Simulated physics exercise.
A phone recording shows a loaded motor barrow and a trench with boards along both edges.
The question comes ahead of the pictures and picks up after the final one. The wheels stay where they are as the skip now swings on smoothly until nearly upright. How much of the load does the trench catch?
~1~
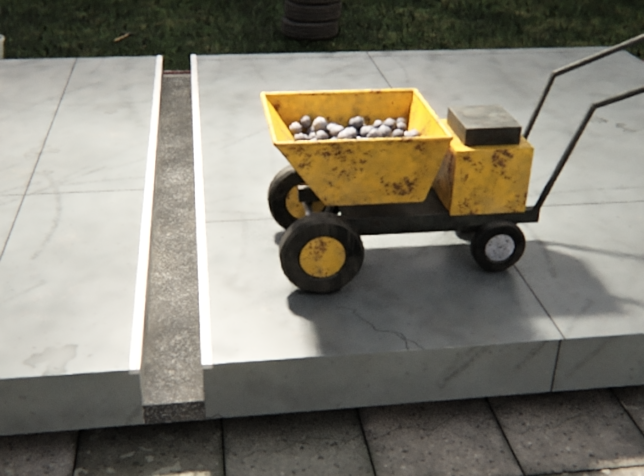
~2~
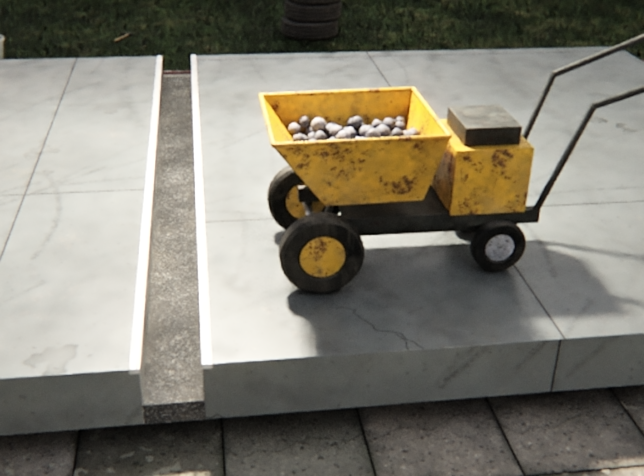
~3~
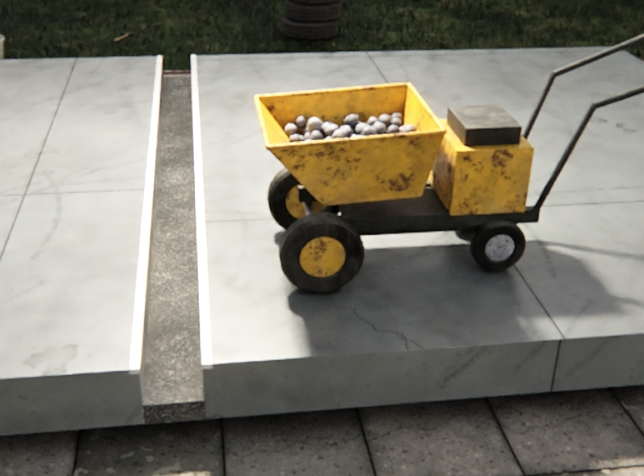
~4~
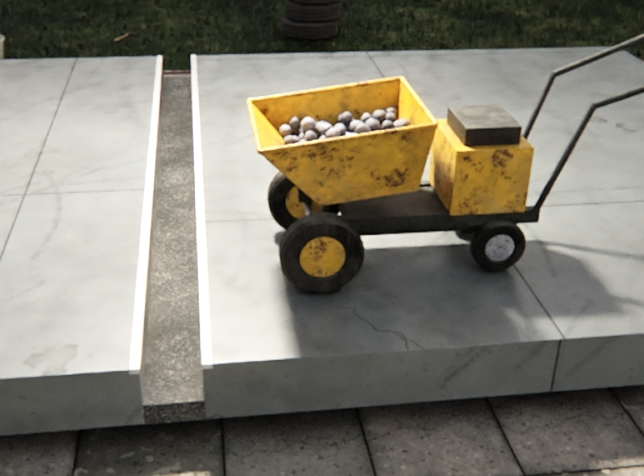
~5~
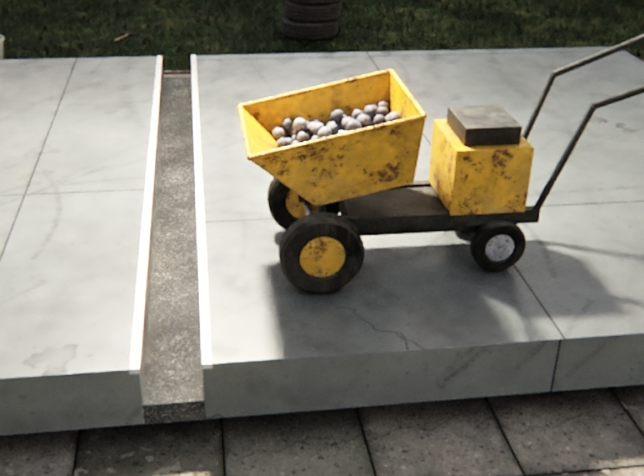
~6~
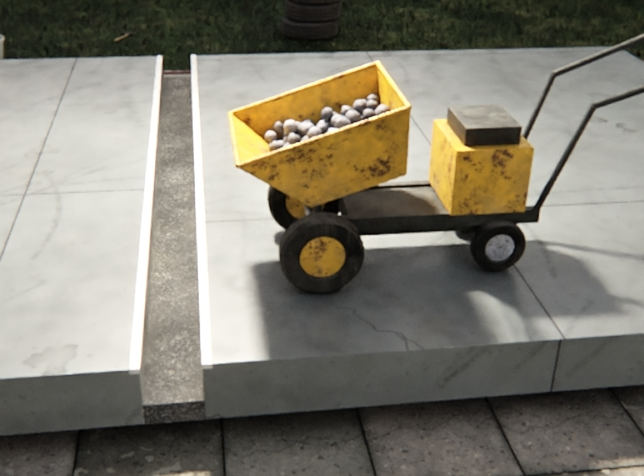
Ends mostly inside.
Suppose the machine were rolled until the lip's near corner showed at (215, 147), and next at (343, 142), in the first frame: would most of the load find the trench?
A minority; a minority.
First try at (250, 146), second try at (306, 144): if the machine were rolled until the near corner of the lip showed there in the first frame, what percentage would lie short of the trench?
Try 1: 0 %. Try 2: 10 %.
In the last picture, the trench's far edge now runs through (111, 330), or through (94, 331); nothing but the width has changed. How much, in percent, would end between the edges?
100 %, then 100 %.
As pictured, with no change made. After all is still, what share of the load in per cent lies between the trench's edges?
About 80 in every hundred pieces.
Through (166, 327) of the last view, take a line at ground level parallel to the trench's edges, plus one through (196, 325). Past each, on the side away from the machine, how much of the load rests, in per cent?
I'd say about 40 and about 90 in a hundred.
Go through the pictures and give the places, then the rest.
In the first picture, lip of the skip at (276, 145), level; top of the load at (370, 133), round cobbles; first edge of the trench at (205, 324); far edge at (137, 328), the trench under half as wide as the skip, and about half as deep as wide.
In the second picture, lip of the skip at (274, 146), level; top of the load at (368, 132).
In the third picture, lip of the skip at (268, 148), tipped barely; top of the load at (369, 134).
In the fourth picture, lip of the skip at (260, 152), tipped a little; top of the load at (362, 131).
In the fifth picture, lip of the skip at (250, 158), tipped a little; top of the load at (372, 134).
In the sixth picture, lip of the skip at (238, 166), tipped clearly; top of the load at (361, 129); first edge of the trench at (205, 324); far edge at (137, 328).
Soon, skip tipped steeply; all in the skip.
A while on, skip tipped right over; most in the skip; a small part in or heaped over the trench.
Towards the end, skip tipped right over; about a quarter in the skip; most in or heaped over the trench; a small part beyond it.
Finally, skip tipped right over; a small part in the skip; most in or heaped over the trench; a small part beyond it.
